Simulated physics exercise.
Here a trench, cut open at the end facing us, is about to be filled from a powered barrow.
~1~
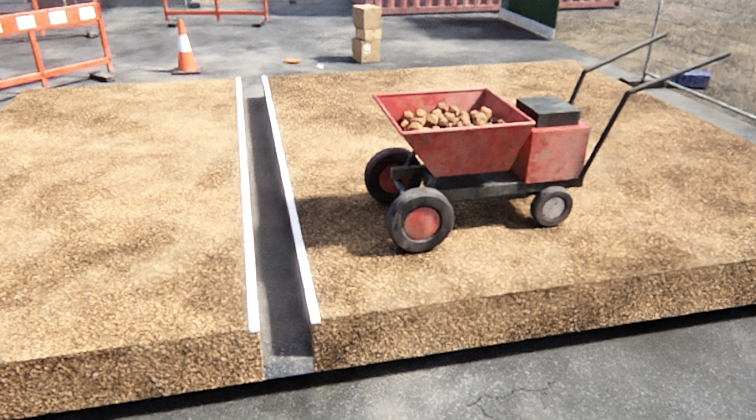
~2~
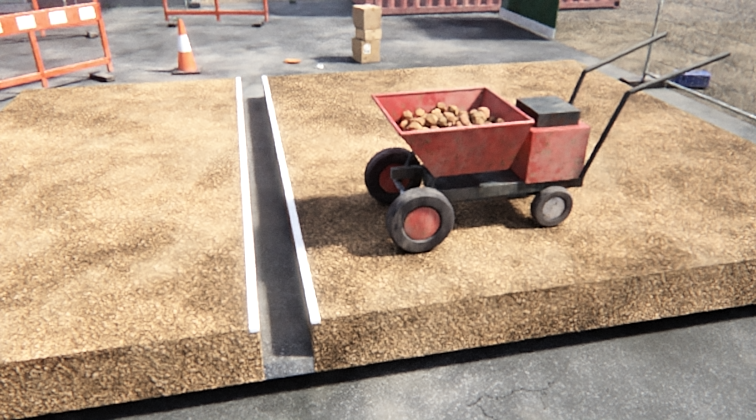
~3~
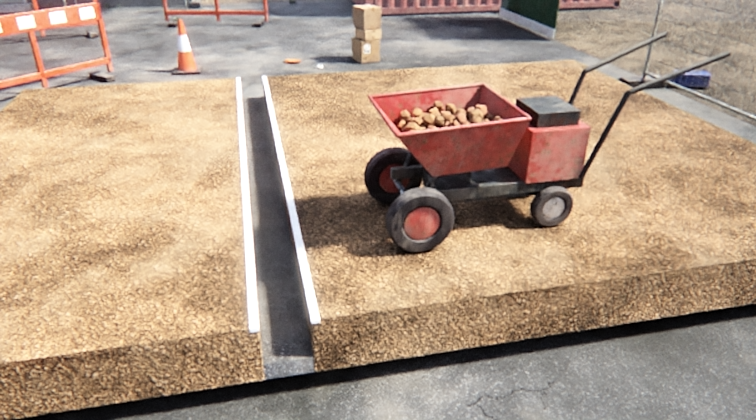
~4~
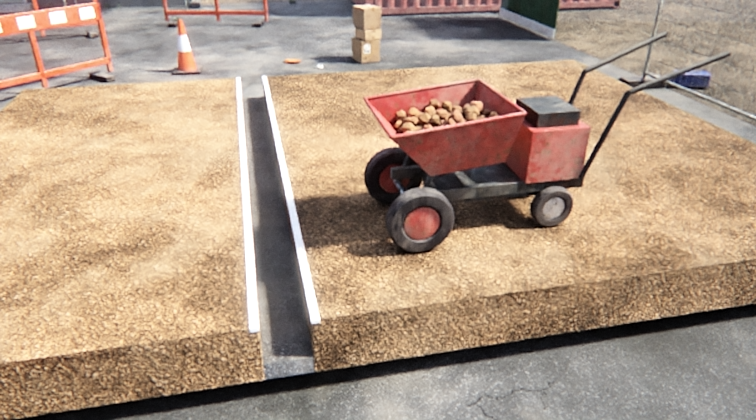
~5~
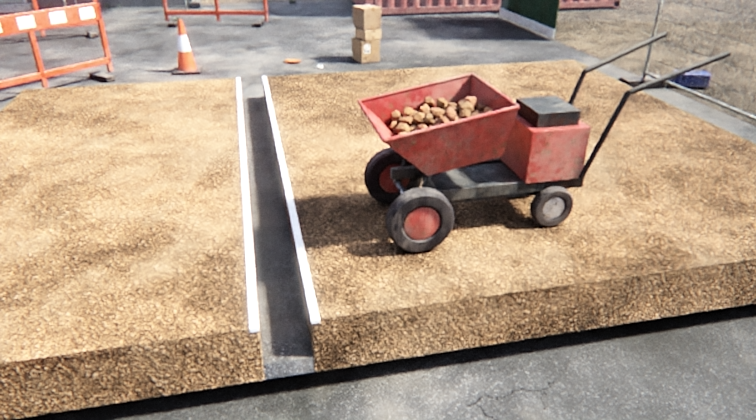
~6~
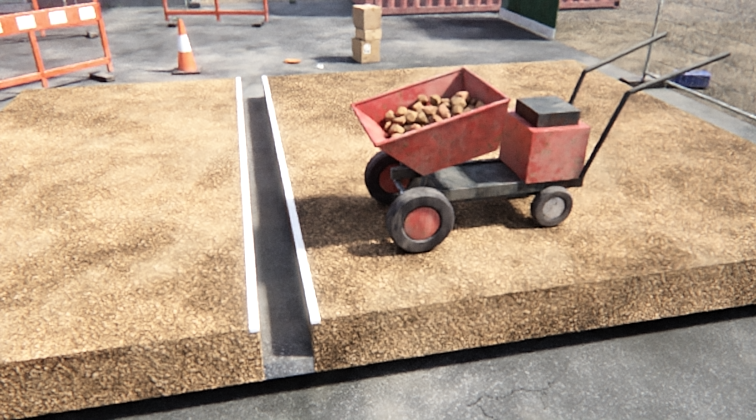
The footage shows a red powered barrow holding brown clods, standing still on gravelly ground to the right of a narrow, white-edged trench. Its skip starts level, then gradually tilts forward to the left, with the clods still inside.
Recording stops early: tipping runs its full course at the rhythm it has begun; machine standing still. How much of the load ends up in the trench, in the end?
Most of the load will go into the trench.
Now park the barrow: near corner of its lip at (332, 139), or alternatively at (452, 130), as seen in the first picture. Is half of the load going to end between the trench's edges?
A minority; a minority.
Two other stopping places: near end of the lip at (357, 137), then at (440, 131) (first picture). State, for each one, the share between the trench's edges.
You'd see around 40 per cent the first time and around 50 per cent the second.
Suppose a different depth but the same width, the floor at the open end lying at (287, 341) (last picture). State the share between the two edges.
I'd say roughly 70 in a hundred.
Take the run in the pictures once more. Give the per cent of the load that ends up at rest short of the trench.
Share of load: Near 5 %.
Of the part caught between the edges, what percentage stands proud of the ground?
Around 5 per cent.
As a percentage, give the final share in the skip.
About 0 %.
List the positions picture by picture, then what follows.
The first frame shows lip of the skip at (402, 134), level; top of the load at (464, 121), clay clods; first edge of the trench at (309, 286); far edge at (252, 294), the trench under half as wide as the skip, and about as deep as wide.
The second frame shows lip of the skip at (401, 134), level; top of the load at (463, 121).
The third frame shows lip of the skip at (397, 135), tipped barely; top of the load at (470, 127).
The fourth frame shows lip of the skip at (391, 138), tipped a little; top of the load at (467, 124).
The fifth frame shows lip of the skip at (384, 141), tipped a little; top of the load at (461, 121).
The sixth frame shows lip of the skip at (376, 145), tipped clearly; top of the load at (472, 112); first edge of the trench at (309, 286); far edge at (252, 294).
Soon, skip tipped steeply; all in the skip.
A while on, skip tipped steeply; most in the skip; a stray few short of the trench; a small part in or heaped over the trench; a small part falling.
Towards the end, skip tipped right over; a small part in the skip; a small part short of the trench; most in or heaped over the trench.
Finally, skip tipped right over; a small part short of the trench; nearly all in or heaped over the trench; a stray few beyond it.
